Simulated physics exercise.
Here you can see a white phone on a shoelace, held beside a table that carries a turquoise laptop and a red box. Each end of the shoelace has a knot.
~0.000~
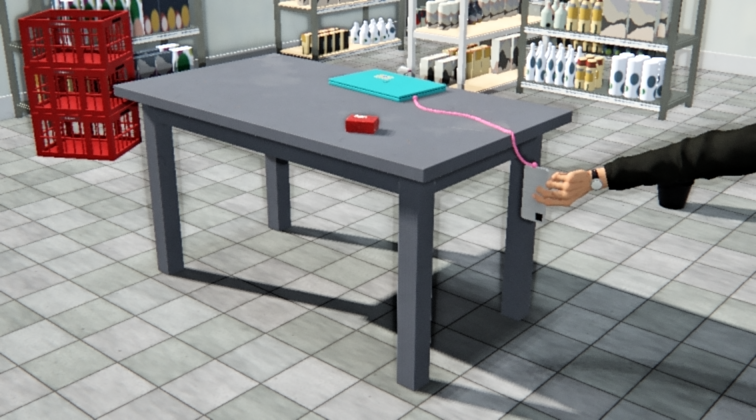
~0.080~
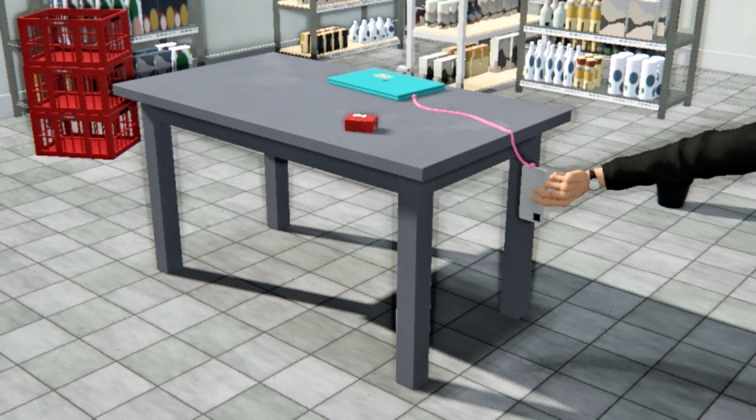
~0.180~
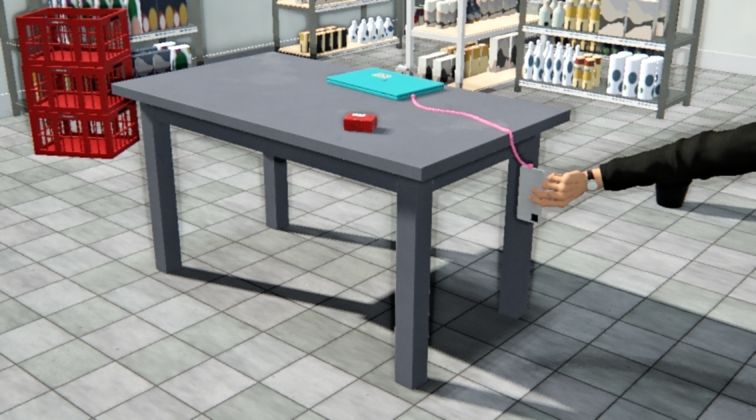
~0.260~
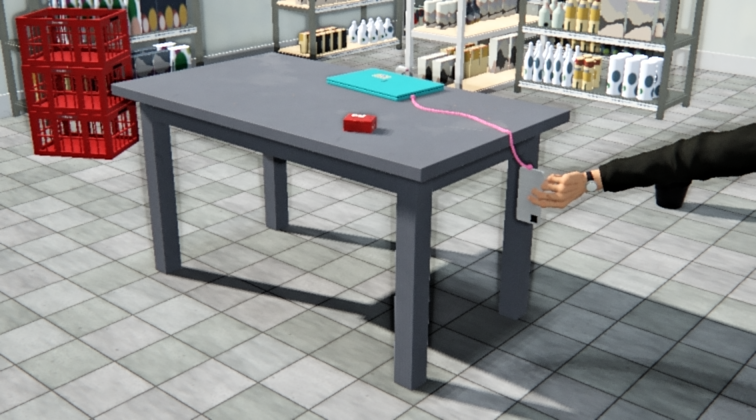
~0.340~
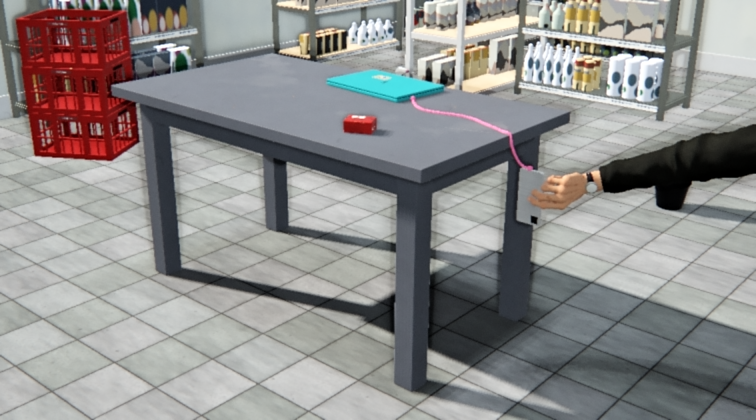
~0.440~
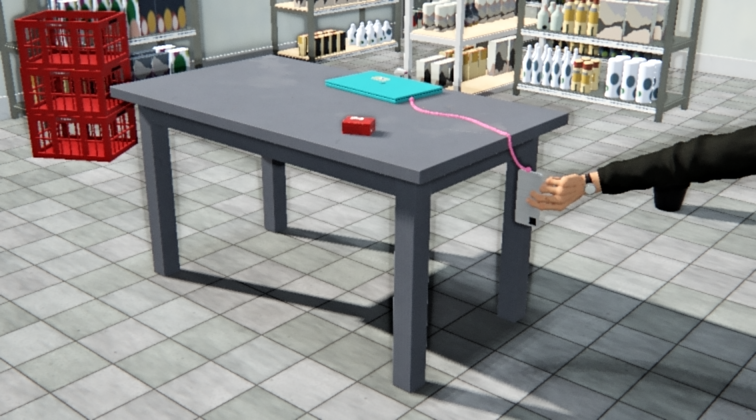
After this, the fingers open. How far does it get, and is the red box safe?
My prediction: The white phone stops short of the ground; the red box is not moved.
By 1.44 s, phone in the air near (536, 218); laptop still; box still.
When it is over, phone in the air near (513, 214); laptop still; box still. The white phone swings from the edge and the red box stays on top.
